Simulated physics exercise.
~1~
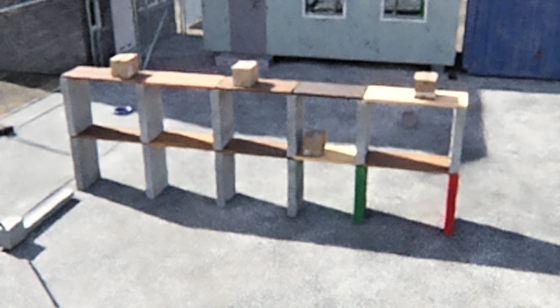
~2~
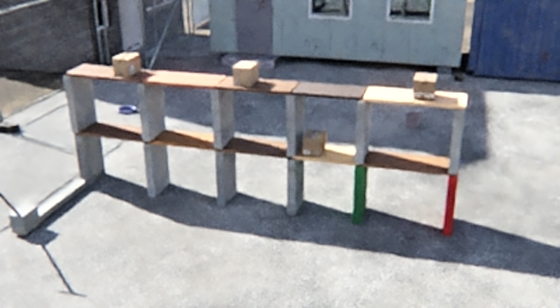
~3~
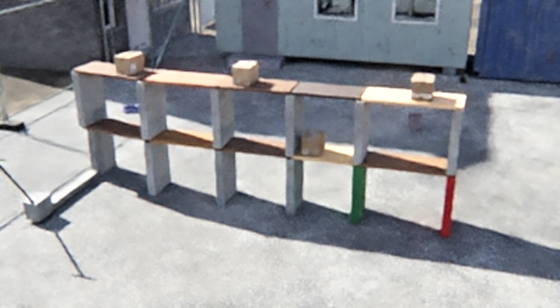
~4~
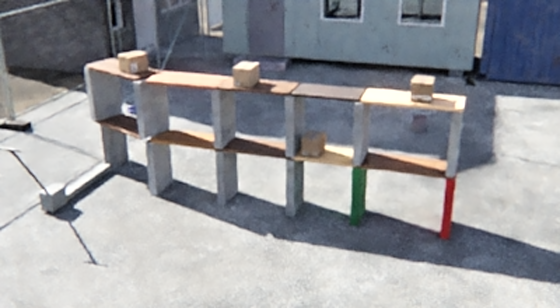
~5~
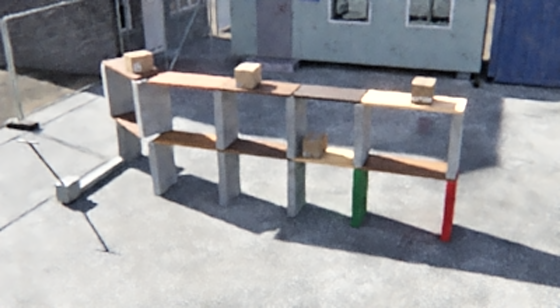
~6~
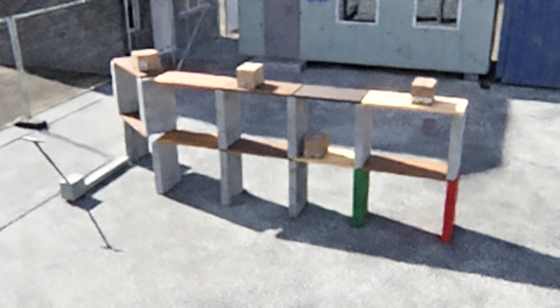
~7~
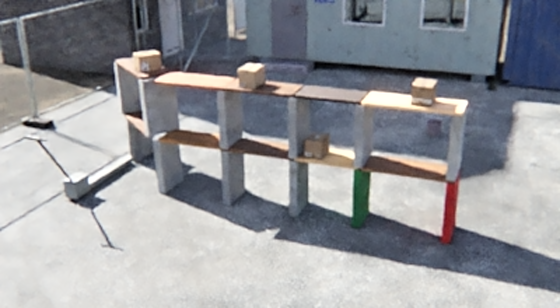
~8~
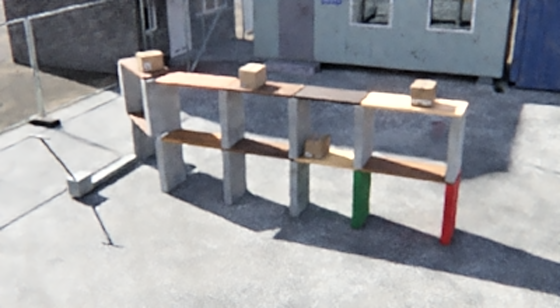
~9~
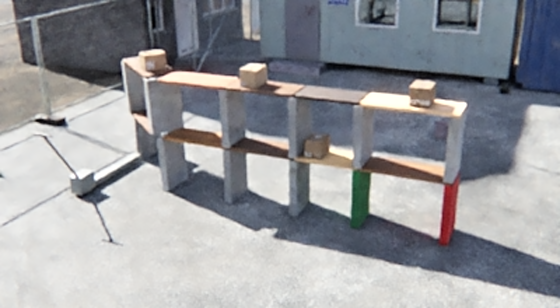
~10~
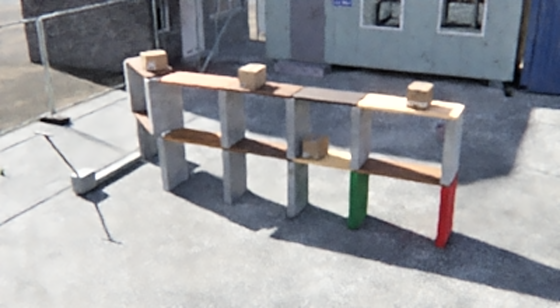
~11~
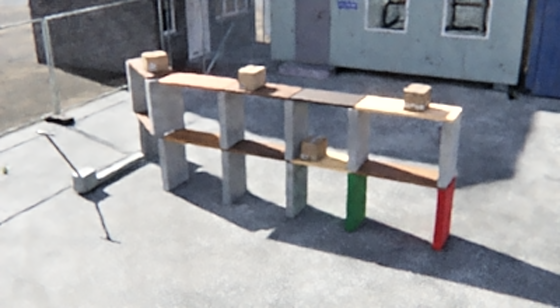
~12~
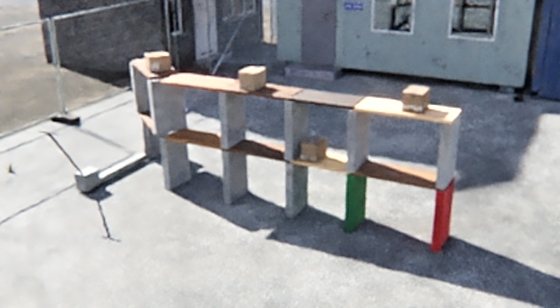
A long two-tier row of shelving, brown boards laid across pale grey uprights, stands on a sunlit concrete yard, seen from slightly above with a pale building and a blue container behind. Small cartons rest on the boards, and two lower uprights toward the right are green and red. A low bar with a thin crosspiece slides in from the left toward the foot of the leftmost upright. The left end of the shelving shifts rightward and back, its boards swinging askew with a carton still on top. The movement slows and stops, and the whole row remains standing, the green and red uprights unmoved.
